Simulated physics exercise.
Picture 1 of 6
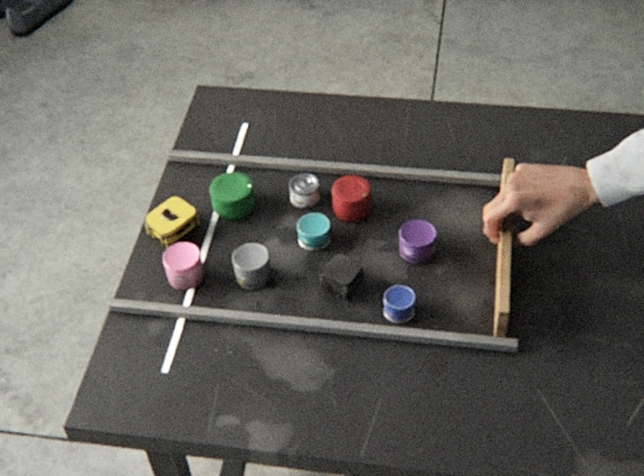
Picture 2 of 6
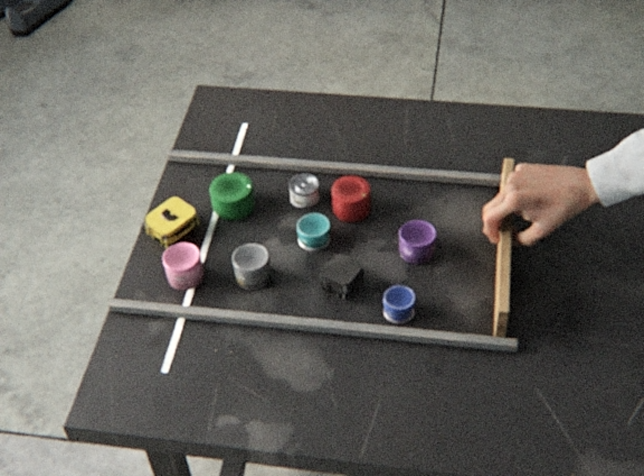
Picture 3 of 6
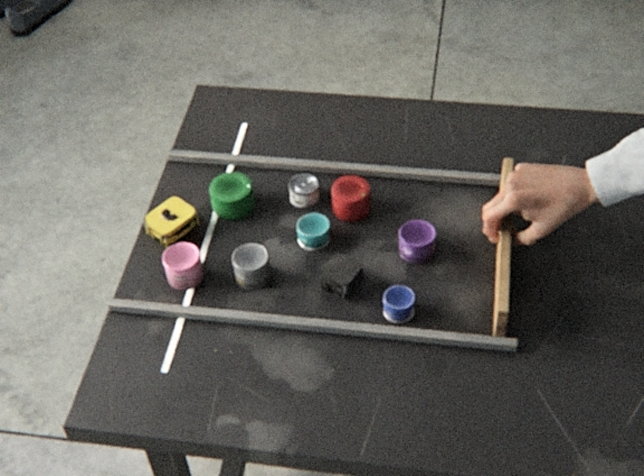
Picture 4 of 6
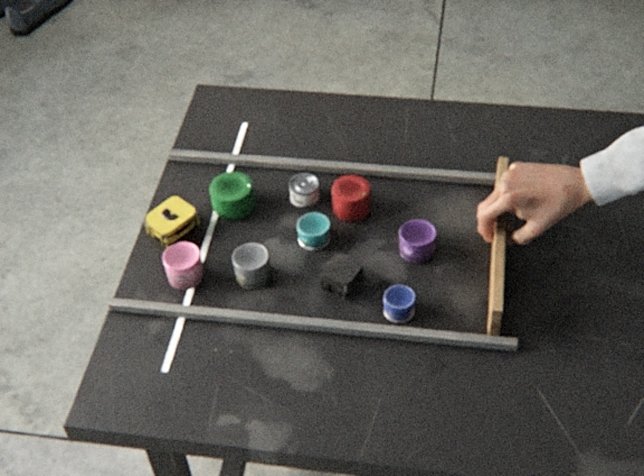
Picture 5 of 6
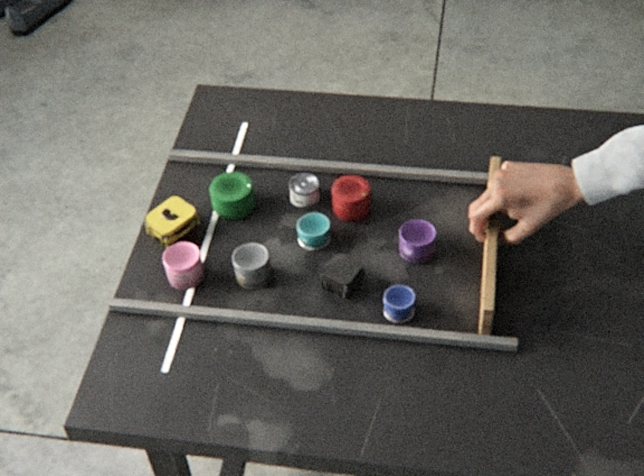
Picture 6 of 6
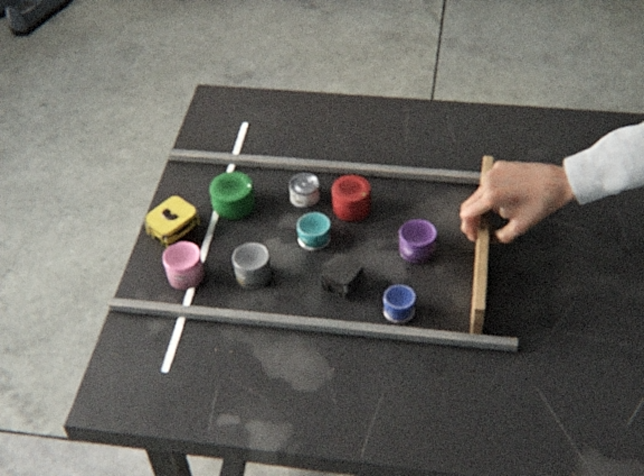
A hand sliding a wooden board slightly left between two rails, while the colourful tubs and yellow case on the dark table stay still.
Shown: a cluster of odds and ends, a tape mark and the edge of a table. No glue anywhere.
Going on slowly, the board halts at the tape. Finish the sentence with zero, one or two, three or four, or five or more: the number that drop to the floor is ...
The number that drop to the floor is one or two.
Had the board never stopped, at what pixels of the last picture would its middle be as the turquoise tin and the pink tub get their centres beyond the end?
Points: About (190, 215) and about (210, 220).
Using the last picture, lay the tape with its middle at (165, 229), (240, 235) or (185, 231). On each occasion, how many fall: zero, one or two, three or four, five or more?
The falls would be more than four; zero; either three or four.
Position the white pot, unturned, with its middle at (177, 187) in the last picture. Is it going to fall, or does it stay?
From that start, the object then does not stay.
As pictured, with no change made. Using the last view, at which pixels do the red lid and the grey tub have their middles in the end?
In the last picture the red lid sits at (202, 187) while the grey tub sits at (153, 266).
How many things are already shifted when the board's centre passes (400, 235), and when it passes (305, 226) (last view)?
First 2 and then 7.
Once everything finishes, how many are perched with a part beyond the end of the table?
It totals 2.
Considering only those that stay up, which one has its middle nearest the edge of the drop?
It's the pink tub that ends nearest.
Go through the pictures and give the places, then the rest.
The first picture shows yellow case (172, 223); pink tub (184, 266); green lid (233, 196); board (505, 244); tape (210, 233).
The second picture shows pink tub (184, 267); black case (342, 277).
The third picture shows green lid (232, 196); blue pot (399, 304).
The fourth picture shows yellow case (172, 222); purple tub (418, 241).
The fifth picture shows pink tub (184, 266); turquoise tin (314, 232).
The sixth picture shows yellow case (172, 222); pink tub (184, 266); green lid (233, 196); board (483, 242); tape (210, 233).
Early on, none off yet; yellow case at rest near (172, 222); pink tub at rest near (184, 266); green lid at rest near (233, 196).
Finally, the number that fall off is one or two; lost, yellow case.
